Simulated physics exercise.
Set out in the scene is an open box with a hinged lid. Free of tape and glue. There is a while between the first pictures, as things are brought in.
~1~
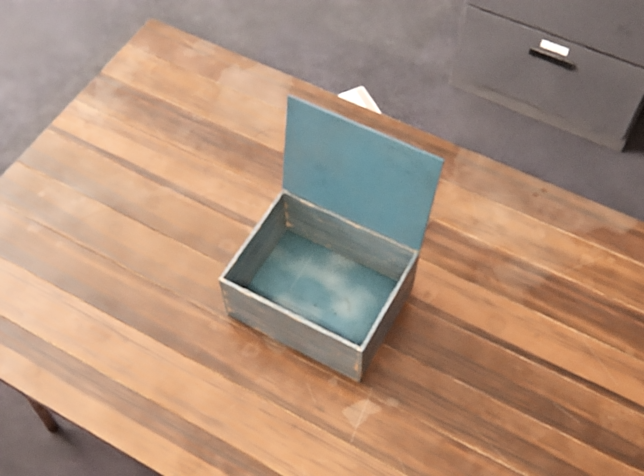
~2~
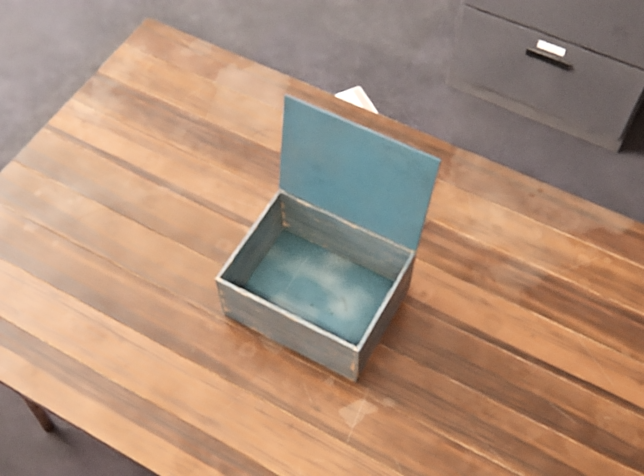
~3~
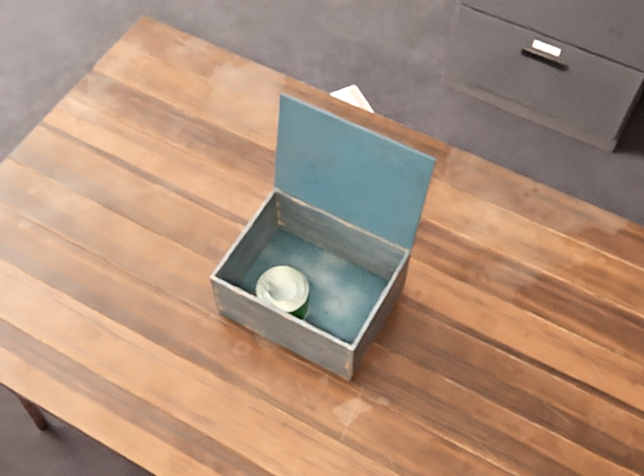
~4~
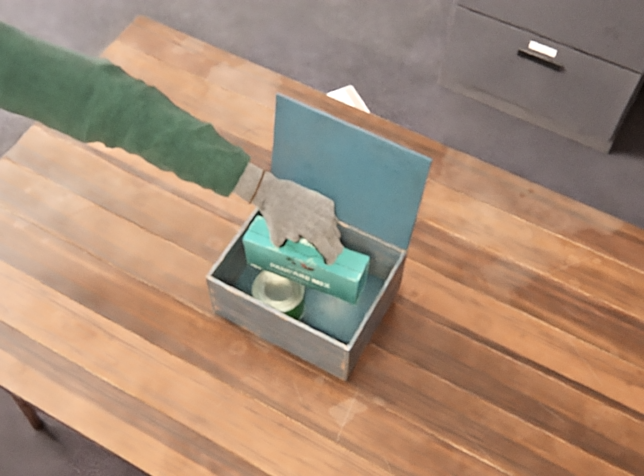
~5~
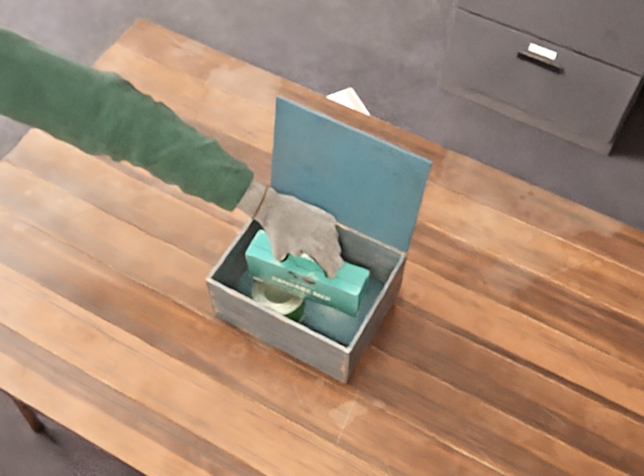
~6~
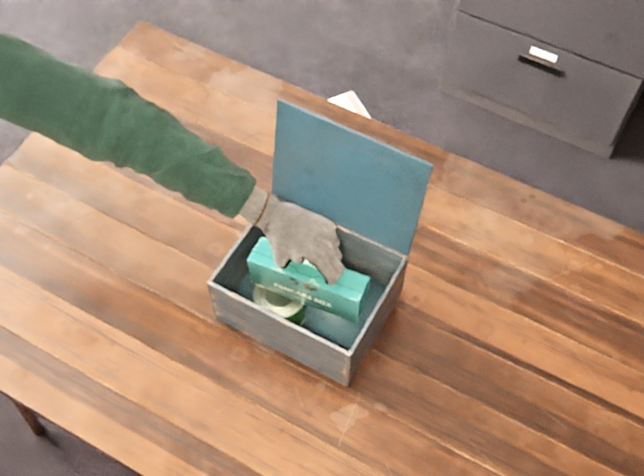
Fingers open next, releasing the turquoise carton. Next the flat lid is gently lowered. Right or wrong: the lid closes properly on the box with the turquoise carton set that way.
Right.
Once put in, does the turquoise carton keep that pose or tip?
Simply put, it gets tilted.
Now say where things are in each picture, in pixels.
The last thing is not in view yet, in the first frame.
The last thing is not in view yet, in the second frame.
The last thing is not in view yet; green tub (283, 298), in the third frame.
Still above its spot; turquoise carton (306, 260); green tub (279, 298), in the fourth frame.
Still above its spot; turquoise carton (308, 274), in the fifth frame.
In place under the hand; turquoise carton (309, 280), in the sixth frame.
Then, 1.10 s after the last picture, lid starting down; turquoise carton on its side near (323, 286); green tub slid a little.
Then, 1.80 s after the last picture, lid 34° above the rim; turquoise carton on its side near (323, 286); green tub slid a little.
At rest, lid shut; tipped over in the box, turquoise carton; green tub in place. Seen from the same camera at the end, turquoise carton near (323, 286).
